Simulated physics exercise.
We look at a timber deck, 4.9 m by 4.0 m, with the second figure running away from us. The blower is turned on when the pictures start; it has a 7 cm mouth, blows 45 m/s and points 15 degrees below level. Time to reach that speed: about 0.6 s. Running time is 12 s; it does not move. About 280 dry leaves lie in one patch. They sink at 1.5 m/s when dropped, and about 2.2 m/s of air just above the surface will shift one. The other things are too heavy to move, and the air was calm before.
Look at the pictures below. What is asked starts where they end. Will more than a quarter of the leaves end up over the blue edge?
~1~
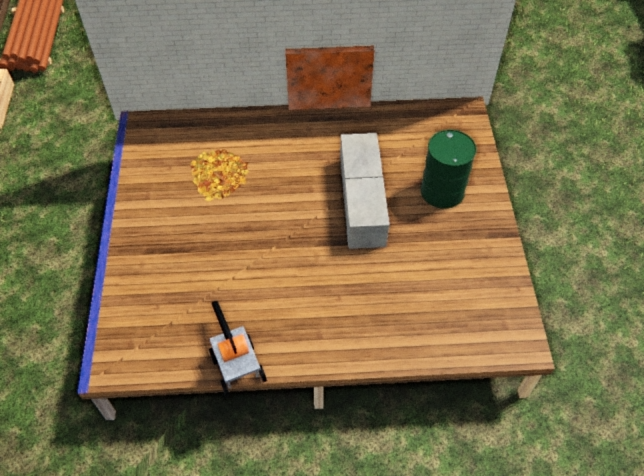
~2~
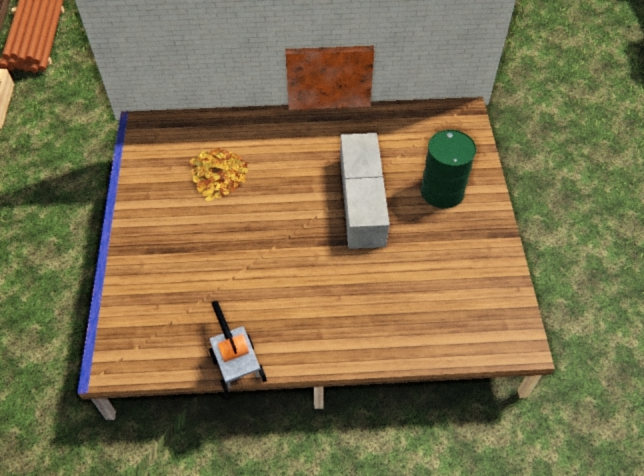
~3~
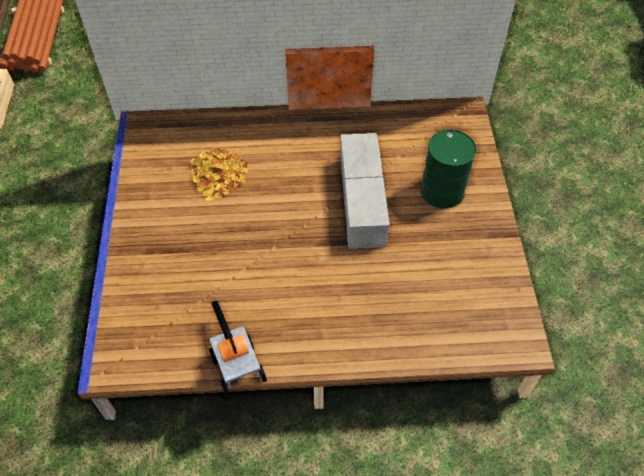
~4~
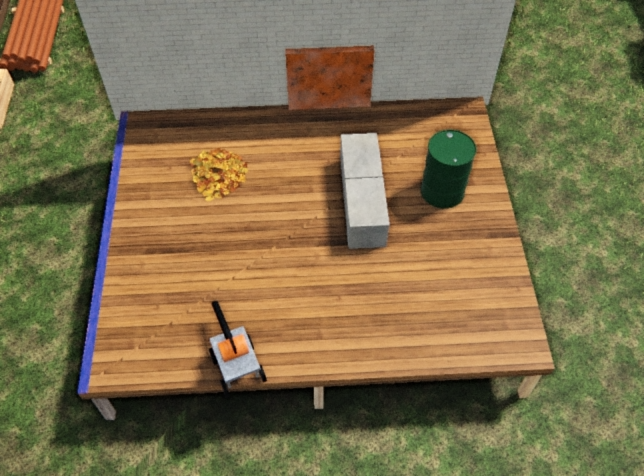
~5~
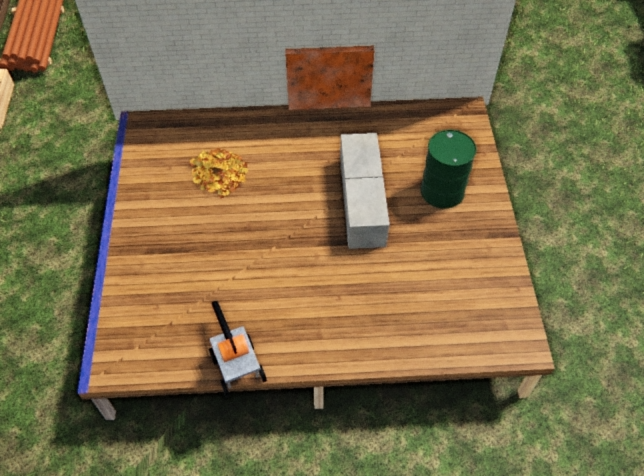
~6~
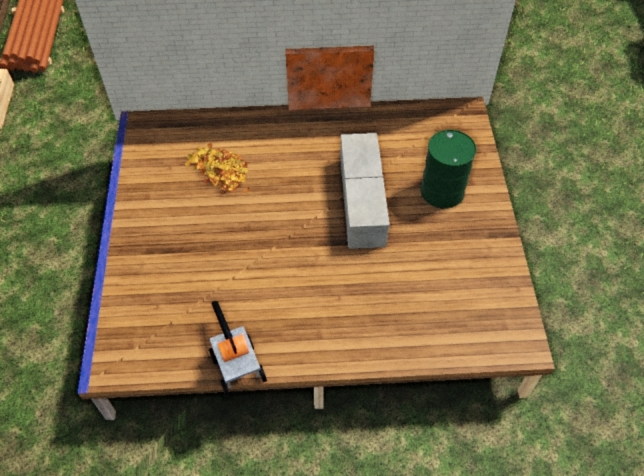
No.
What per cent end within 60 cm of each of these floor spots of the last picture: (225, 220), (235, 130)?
Roughly 0 % and 80 %, in that order.
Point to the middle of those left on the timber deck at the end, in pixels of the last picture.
Look somewhere near (240, 106).
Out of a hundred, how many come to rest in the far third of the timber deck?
About 100 percent.
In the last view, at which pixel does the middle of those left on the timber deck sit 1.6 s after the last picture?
The middle ends up close to (234, 110).
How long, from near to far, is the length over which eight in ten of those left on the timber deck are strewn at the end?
0.4 m or thereabouts.
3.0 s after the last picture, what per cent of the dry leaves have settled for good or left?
Estimate: Close to 50 %.
Then, 1.6 s after the last picture, 65 % are on the move or not yet settled, 0 % are over the blue edge; the middle of those still in play is near (234, 110).
Then, 3.0 s after the last picture, 54 % are on the move or not yet settled, 0 % are over the blue edge; the middle of those still in play is near (234, 110).
Then, 5.8 s after the last picture, 39 % are on the move or not yet settled, 0 % are over the blue edge; the middle of those still in play is near (235, 107).
Then, 11.1 s after the last picture, at the end, 1 % are over the blue edge; the middle of those still in play is near (240, 106).
